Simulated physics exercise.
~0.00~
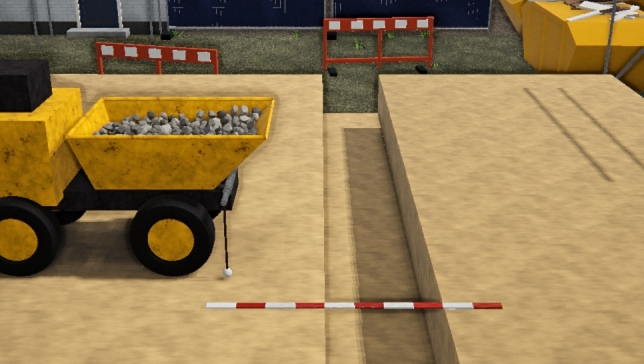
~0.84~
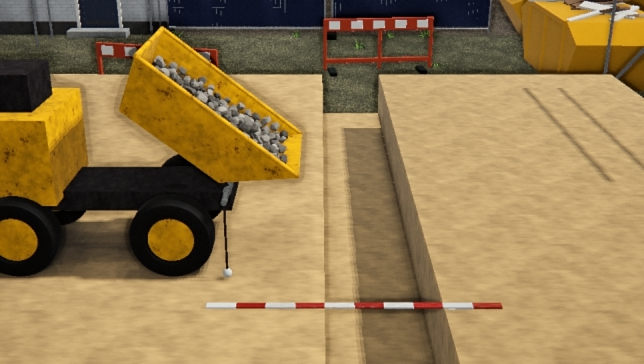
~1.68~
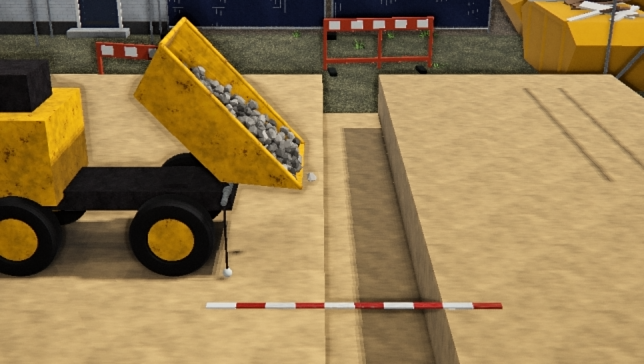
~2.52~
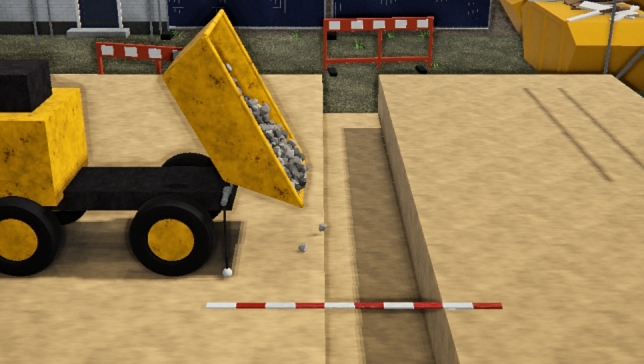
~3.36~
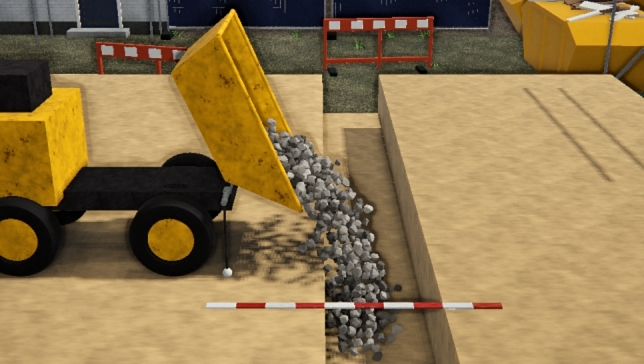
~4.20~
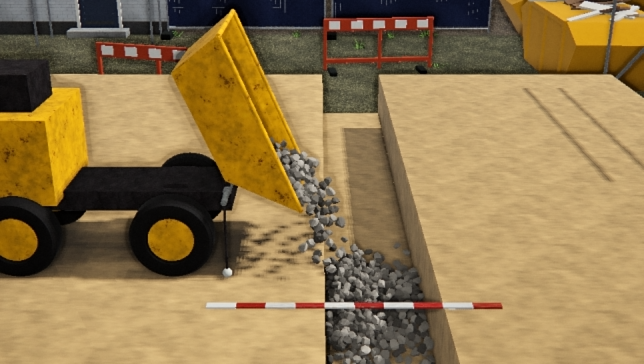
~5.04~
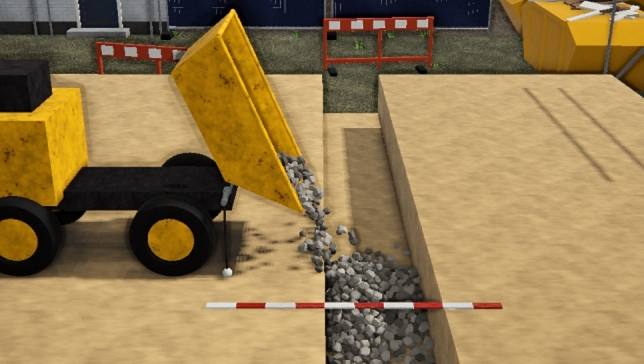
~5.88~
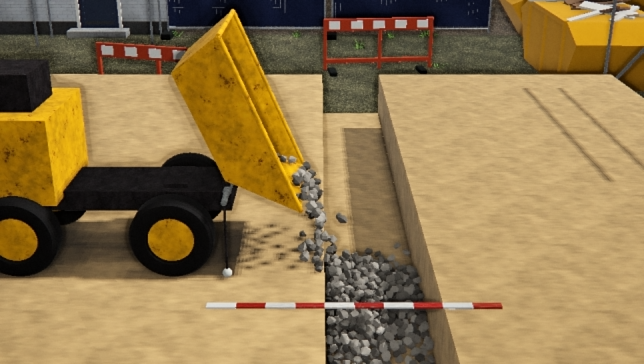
A yellow dumper on sandy ground tipped its body up steeply toward a trench on its right, and after a few stray stones dropped, the grey load poured out, heaping up in the trench while the last stones were still trickling down.
